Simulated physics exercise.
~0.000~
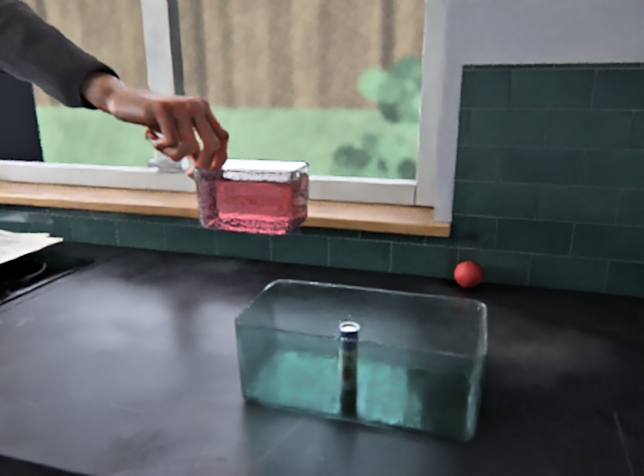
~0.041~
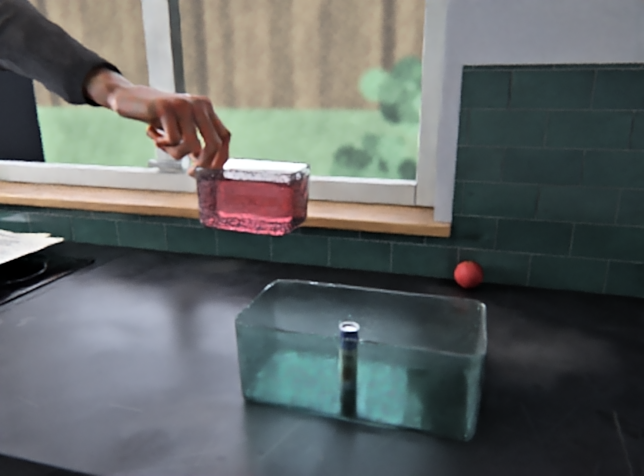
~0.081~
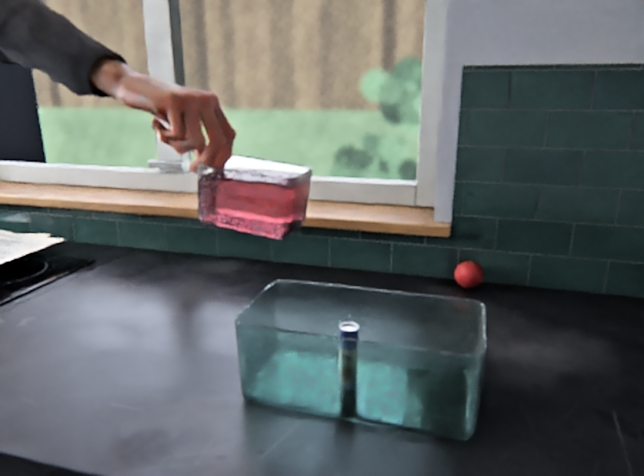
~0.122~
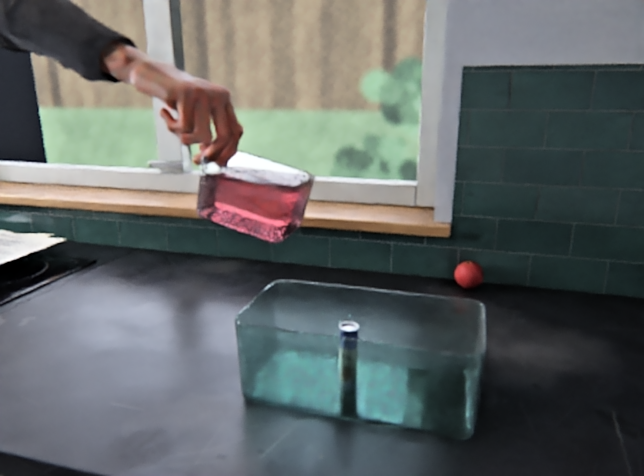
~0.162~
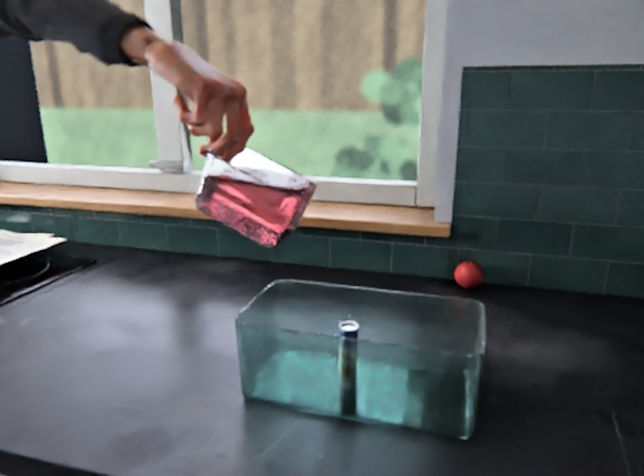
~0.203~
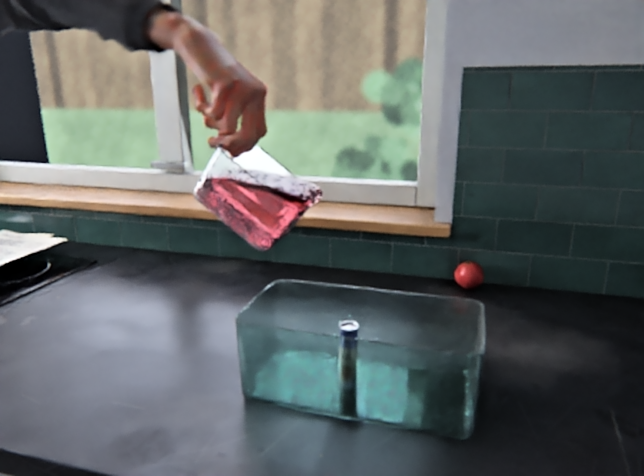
A hand reaches in from the upper left over a dark kitchen counter, seen from slightly above by a still camera, with a window and green tiles behind. It holds a clear food box of pink liquid above an oblong glass basin with a small upright tin inside, a red ball sitting behind to the right. The hand rises and tilts the box steadily rightward, its liquid shifting toward the lower edge.
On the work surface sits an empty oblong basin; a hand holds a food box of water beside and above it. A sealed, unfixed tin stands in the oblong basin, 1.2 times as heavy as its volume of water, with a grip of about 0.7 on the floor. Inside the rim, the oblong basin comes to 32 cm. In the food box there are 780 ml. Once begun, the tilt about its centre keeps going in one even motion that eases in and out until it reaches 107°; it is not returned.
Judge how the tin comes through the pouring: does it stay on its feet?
No, it tips.
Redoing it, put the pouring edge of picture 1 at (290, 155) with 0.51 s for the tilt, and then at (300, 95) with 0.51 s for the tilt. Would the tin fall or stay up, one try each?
The tin overturns the first time and stays vertical the second time.
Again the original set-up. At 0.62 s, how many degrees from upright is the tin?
Tilt: Around 5 degrees.
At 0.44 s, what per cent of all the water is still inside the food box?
I reckon about 22 in a hundred is still held.
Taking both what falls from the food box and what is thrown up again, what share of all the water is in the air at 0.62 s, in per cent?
I'd put it at about 6 per cent of the liquid.
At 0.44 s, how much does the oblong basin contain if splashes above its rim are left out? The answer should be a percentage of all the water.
Close to 32 in a hundred.
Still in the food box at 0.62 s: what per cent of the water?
Close to 3 in a hundred.
After 0.44 s the tilt is 103° and 22 per cent is still to pour; the tin stands where it began.
After 0.62 s the tilt is 107° and 3 per cent is still to pour; the tin stands 2 cm from where it began.
After 0.81 s the tilt is 107° and 0 per cent is still to pour; the tin leans 51°.
After 1.01 s the tilt is 107° and 0 per cent is still to pour; the tin lies on its side.
In the end the tin lies on its side.
